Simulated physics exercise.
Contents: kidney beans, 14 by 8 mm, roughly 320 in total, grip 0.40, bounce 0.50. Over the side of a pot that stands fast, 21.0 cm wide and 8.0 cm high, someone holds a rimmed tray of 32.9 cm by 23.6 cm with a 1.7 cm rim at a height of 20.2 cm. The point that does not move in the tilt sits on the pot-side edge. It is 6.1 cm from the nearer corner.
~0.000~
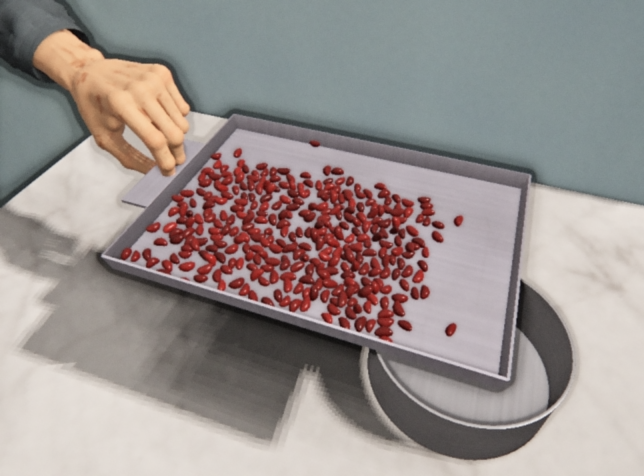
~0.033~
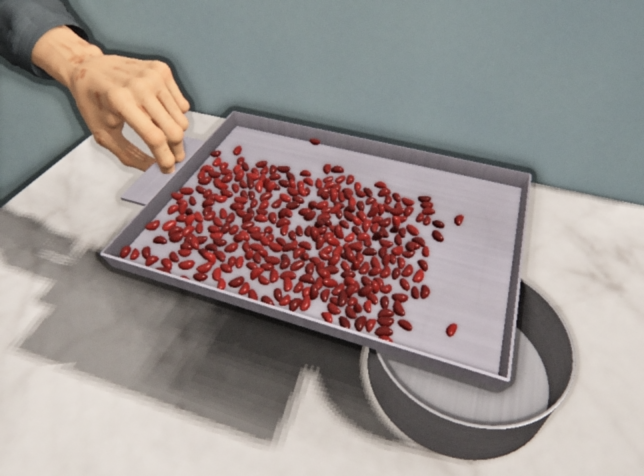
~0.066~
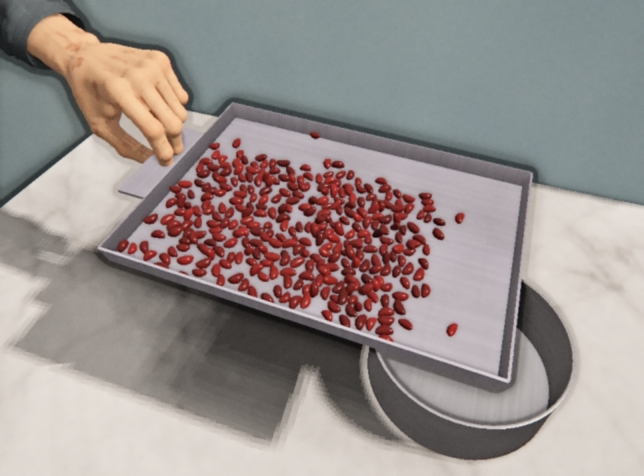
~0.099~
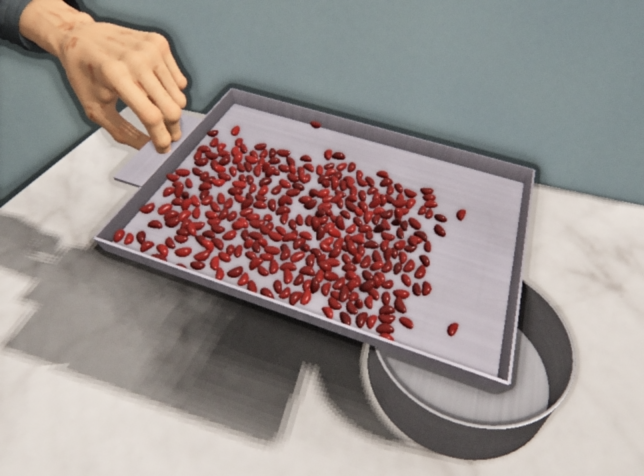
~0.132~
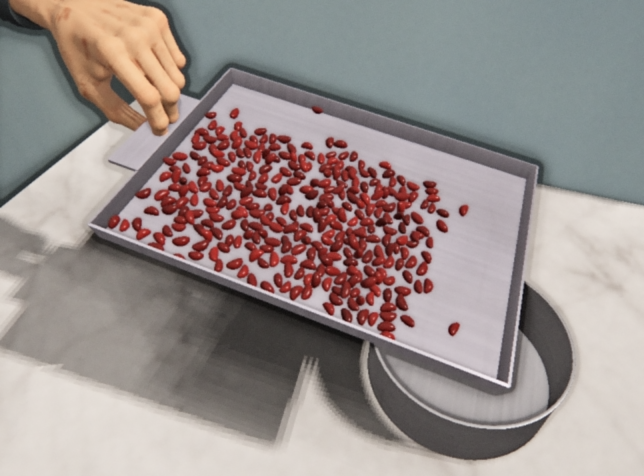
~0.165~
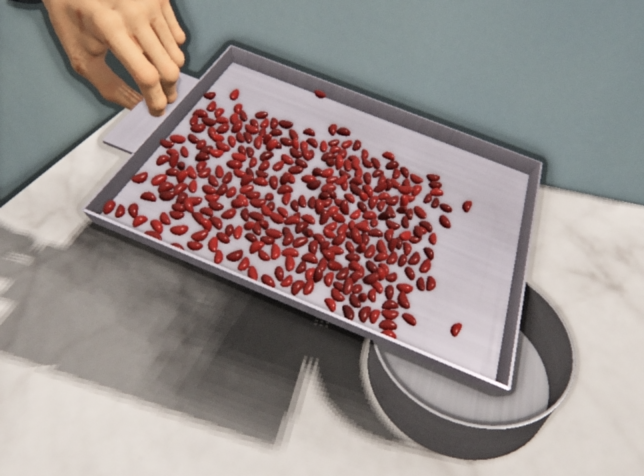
A shallow gray tray scattered with red beans tilts gradually as its left side rises, with a hand moving upward beside it, while the round pot beneath the right end stays still and the beans keep their places on the tray.
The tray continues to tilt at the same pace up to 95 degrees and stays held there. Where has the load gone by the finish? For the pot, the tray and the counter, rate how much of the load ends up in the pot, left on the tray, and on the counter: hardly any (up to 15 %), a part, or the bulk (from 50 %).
Pot: Hardly any; tray: Hardly any; counter: The bulk.
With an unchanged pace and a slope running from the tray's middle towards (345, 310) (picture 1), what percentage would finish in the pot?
Something like 0 in a hundred.
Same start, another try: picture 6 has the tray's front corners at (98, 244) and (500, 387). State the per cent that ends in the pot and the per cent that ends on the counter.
Pot 0 % / counter 100 %.
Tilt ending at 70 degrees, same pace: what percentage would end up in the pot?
Near 5 %, then.
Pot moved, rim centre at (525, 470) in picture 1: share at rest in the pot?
I'd put it at around 100 per cent.
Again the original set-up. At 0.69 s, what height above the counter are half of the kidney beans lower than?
About 20 cm.
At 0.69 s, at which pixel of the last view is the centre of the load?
Close to pixel (525, 398).
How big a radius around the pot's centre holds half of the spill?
Distance: Around 22 cm.
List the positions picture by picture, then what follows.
The first frame shows tray tilt 0 degrees, front corners at (107, 254) and (504, 374); middle of the pieces at (299, 233); pot at (471, 331).
The second frame shows tray tilt 1 degrees, front corners at (107, 252) and (504, 375); middle of the pieces at (299, 232).
The third frame shows tray tilt 2 degrees, front corners at (104, 246) and (504, 376); middle of the pieces at (299, 228).
The fourth frame shows tray tilt 5 degrees, front corners at (100, 236) and (505, 378), lowest corner right front; middle of the pieces at (299, 221).
The fifth frame shows tray tilt 9 degrees, front corners at (94, 222) and (505, 380), lowest corner right front; middle of the pieces at (300, 212).
The sixth frame shows tray tilt 13 degrees, front corners at (89, 208) and (505, 383), lowest corner right front; middle of the pieces at (302, 202); pot at (471, 331). Its pace works out near 130 degrees a second.
Then, at 0.48 s, tilt 54 degrees; the tray holds 100 %, the pot 0 %.
After 0.69 s, tilt 80 degrees; the tray holds 55 %, the pot 0 %.
After 1.01 s, tilt 95 degrees; the tray holds 0 %, the pot 0 %.
By 2.4 s all is still; pot 0 %, tray 0 %, counter 100 %.
